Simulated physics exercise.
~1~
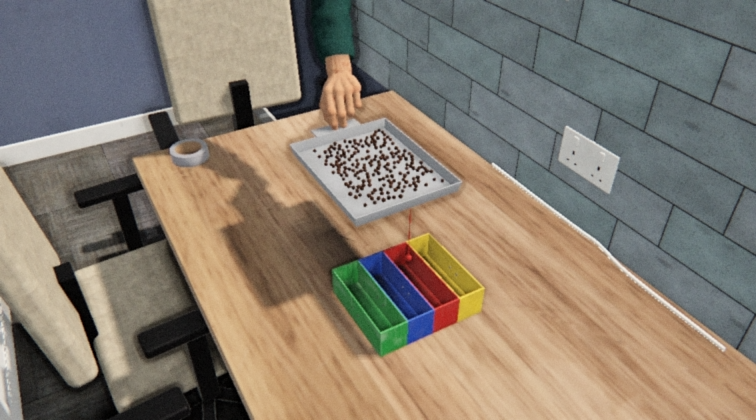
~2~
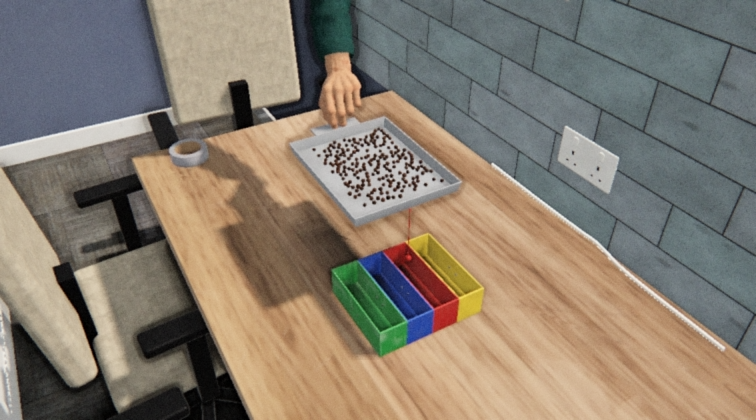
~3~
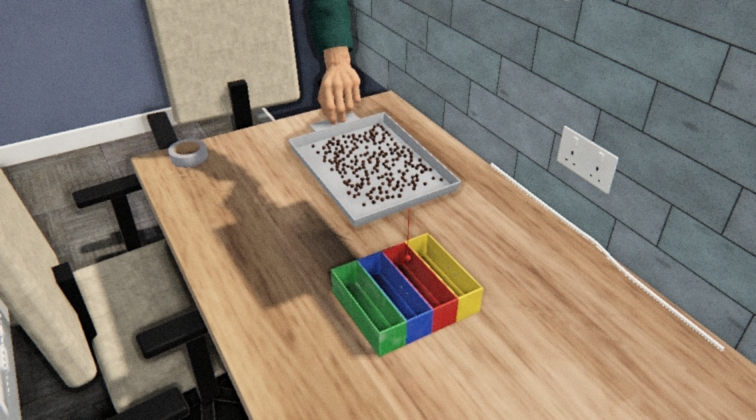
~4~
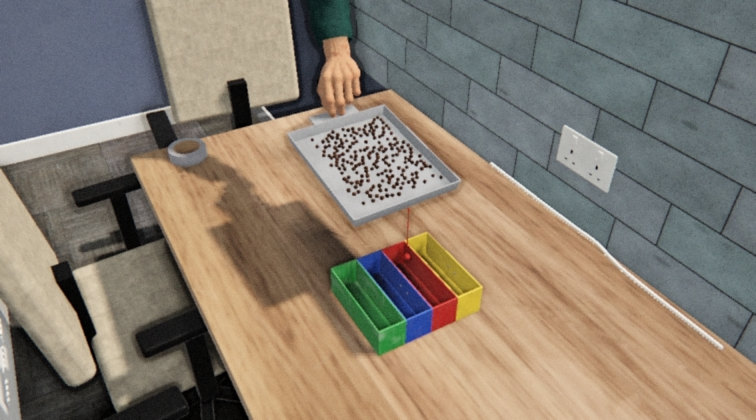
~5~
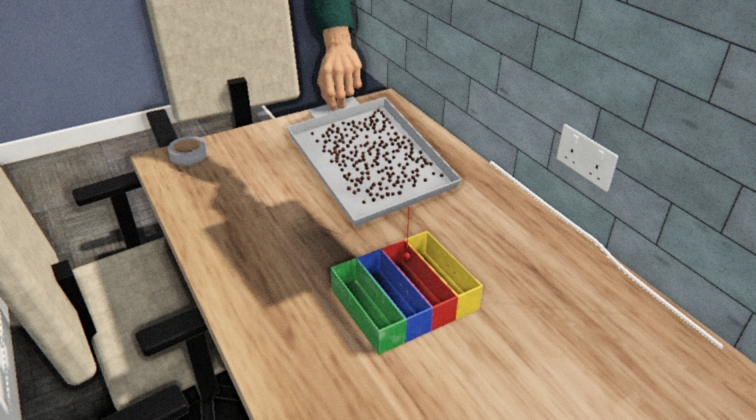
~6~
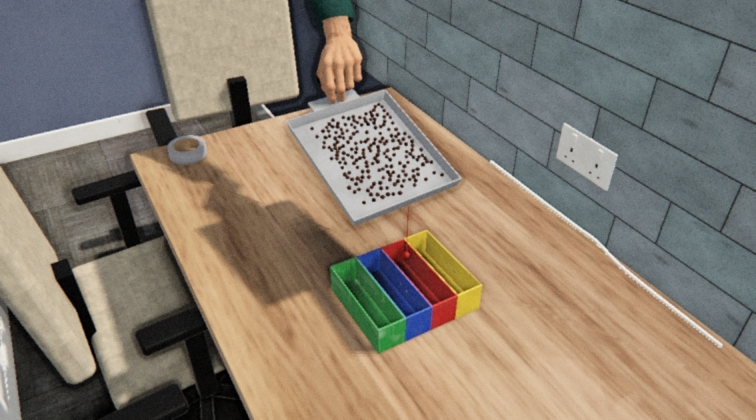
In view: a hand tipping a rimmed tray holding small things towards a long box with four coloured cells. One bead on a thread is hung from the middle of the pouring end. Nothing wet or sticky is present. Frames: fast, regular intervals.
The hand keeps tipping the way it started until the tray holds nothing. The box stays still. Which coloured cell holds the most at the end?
The green cell holds the most.
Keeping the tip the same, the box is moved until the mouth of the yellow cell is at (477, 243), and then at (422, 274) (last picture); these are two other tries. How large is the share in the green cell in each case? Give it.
Trial 1 near 20 percent, trial 2 near 0 percent.
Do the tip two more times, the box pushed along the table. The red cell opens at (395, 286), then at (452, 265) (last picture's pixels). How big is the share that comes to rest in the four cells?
Close to 100 in a hundred, then close to 30 in a hundred.
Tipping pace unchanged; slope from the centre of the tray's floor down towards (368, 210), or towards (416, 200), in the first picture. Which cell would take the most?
Case 1 - the green cell. Case 2 - yellow.
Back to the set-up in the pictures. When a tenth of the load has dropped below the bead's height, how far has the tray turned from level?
About 95°.
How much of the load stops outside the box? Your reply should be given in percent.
Close to 0 %, give or take.
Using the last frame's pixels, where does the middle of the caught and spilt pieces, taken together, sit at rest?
(385, 318).
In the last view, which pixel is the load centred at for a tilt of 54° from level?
Roughly at (389, 200).
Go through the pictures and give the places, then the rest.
The first frame shows corners of the pouring end at (357, 216) and (459, 181), level; middle of the load at (371, 165), allspice berries; bead on its thread at (408, 258); green cell at (394, 337); blue cell at (420, 325); red cell at (446, 314); yellow cell at (471, 303).
The second frame shows corners of the pouring end at (356, 217) and (458, 181), level; middle of the load at (371, 165).
The third frame shows corners of the pouring end at (355, 218) and (458, 181), tipped barely, lowest at the left corner; middle of the load at (370, 162).
The fourth frame shows corners of the pouring end at (355, 218) and (458, 180), tipped a little, lowest at the left corner; middle of the load at (370, 158).
The fifth frame shows corners of the pouring end at (355, 218) and (458, 179), tipped a little, lowest at the left corner; middle of the load at (370, 154).
The sixth frame shows corners of the pouring end at (355, 218) and (458, 178), tipped a little, lowest at the left corner; middle of the load at (370, 151); green cell at (392, 334); blue cell at (418, 322); red cell at (444, 310); yellow cell at (469, 300).
Soon, tray tipped steeply; nearly all on the tray; a stray few in the green cell.
A while on, tray tipped right over; most on the tray; a small part in the green cell; a stray few in the blue cell; a stray few in the red cell; a small part falling or outside the box.
Towards the end, tray tipped past a quarter turn; about half in the green cell; about a quarter in the blue cell; a small part in the red cell; a stray few in the yellow cell; a stray few falling or outside the box.
Finally, tray tipped past a quarter turn; about half in the green cell; about a quarter in the blue cell; a small part in the red cell; a stray few in the yellow cell; a stray few outside the box.
